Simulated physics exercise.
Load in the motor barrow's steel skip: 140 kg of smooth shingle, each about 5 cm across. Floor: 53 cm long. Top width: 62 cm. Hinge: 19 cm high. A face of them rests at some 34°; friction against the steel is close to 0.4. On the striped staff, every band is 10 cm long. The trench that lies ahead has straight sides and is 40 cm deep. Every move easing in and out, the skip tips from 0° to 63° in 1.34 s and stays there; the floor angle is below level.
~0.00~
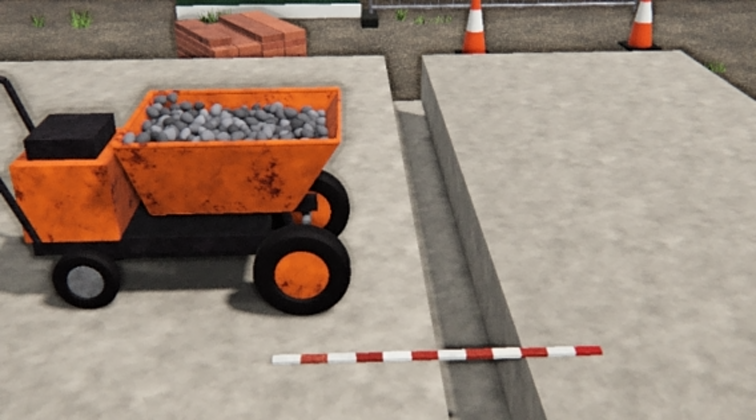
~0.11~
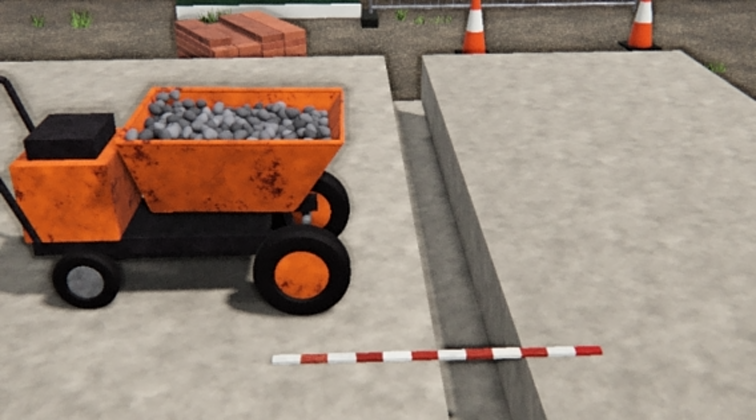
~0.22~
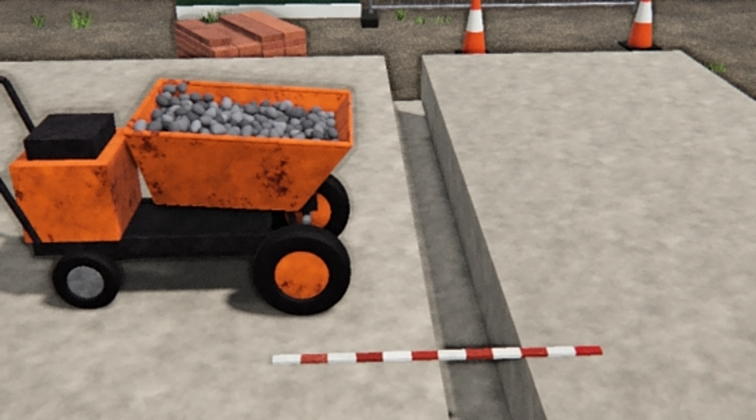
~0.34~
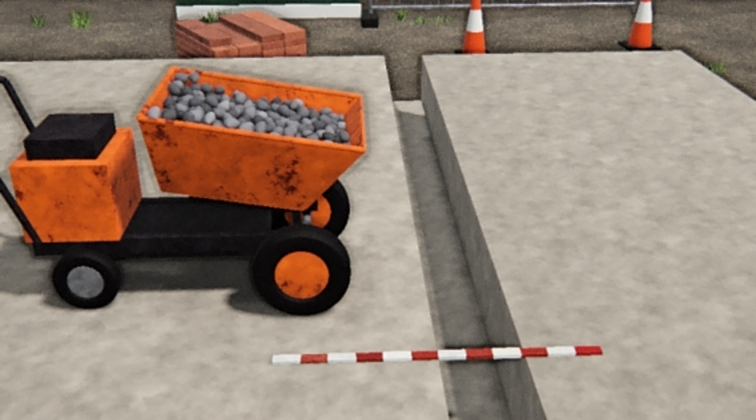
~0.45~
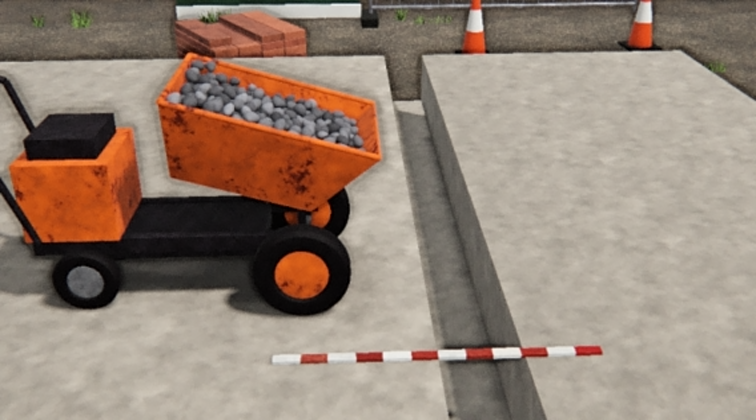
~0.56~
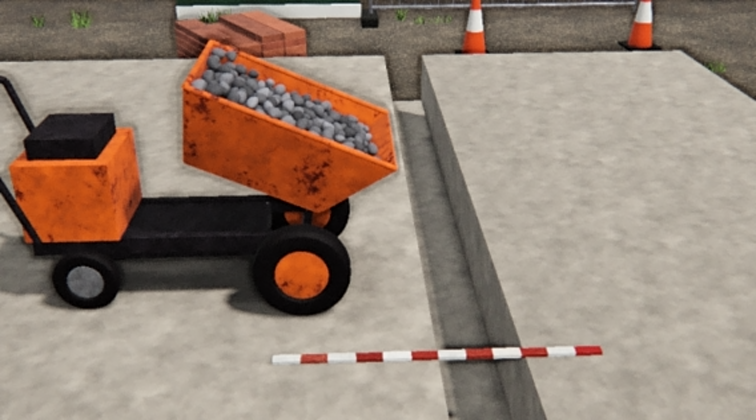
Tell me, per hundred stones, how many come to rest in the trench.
61 per hundred.
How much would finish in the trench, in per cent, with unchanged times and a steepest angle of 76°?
In that case some 75 per cent.
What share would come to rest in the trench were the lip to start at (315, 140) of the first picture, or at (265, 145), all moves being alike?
Some 75 and some 60 per cent, in that order.
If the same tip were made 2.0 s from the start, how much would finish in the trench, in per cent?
Trench share: Approx. 65%.
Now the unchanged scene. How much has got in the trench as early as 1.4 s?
By then, around 20 percent.
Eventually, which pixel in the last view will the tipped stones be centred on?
The tipped stones centre close to (472, 331).
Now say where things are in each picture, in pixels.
Lip at (339, 142), floor tilted 0°, highest stones at (217, 111), in the first picture.
The skip is at 1°, its lip at (342, 143); the top of the load is at (195, 109); the stones move at 0.2 m/s on average, in the second picture.
Lip at (351, 146), floor tilted 5°, highest stones at (180, 101); the stones move at 0.3 m/s on average, in the third picture.
The skip is at 10°, its lip at (365, 151); the top of the load is at (193, 91); the stones move at 0.5 m/s on average, in the fourth picture.
Lip at (380, 158), floor tilted 16°, highest stones at (201, 79); the stones move at 0.6 m/s on average, in the fifth picture.
The skip is at 24°, its lip at (396, 169); the top of the load is at (219, 67); the stones move at 0.6 m/s on average, in the sixth picture.
After 1.0 s the floor is at 53°; 100 % in the skip; the foremost stones are at (427, 186).
After 1.4 s the floor is at 63°; 70 % in the skip, 21 % in the trench, 9 % past the trench; the foremost stones are at (544, 270).
After 1.8 s the floor is at 63°; 45 % in the skip, 34 % in the trench, 21 % past the trench; the foremost stones are at (658, 266).
After 3.7 s the floor is at 63°; 17 % in the skip, 61 % in the trench, 22 % past the trench; the foremost stones are at (749, 259).
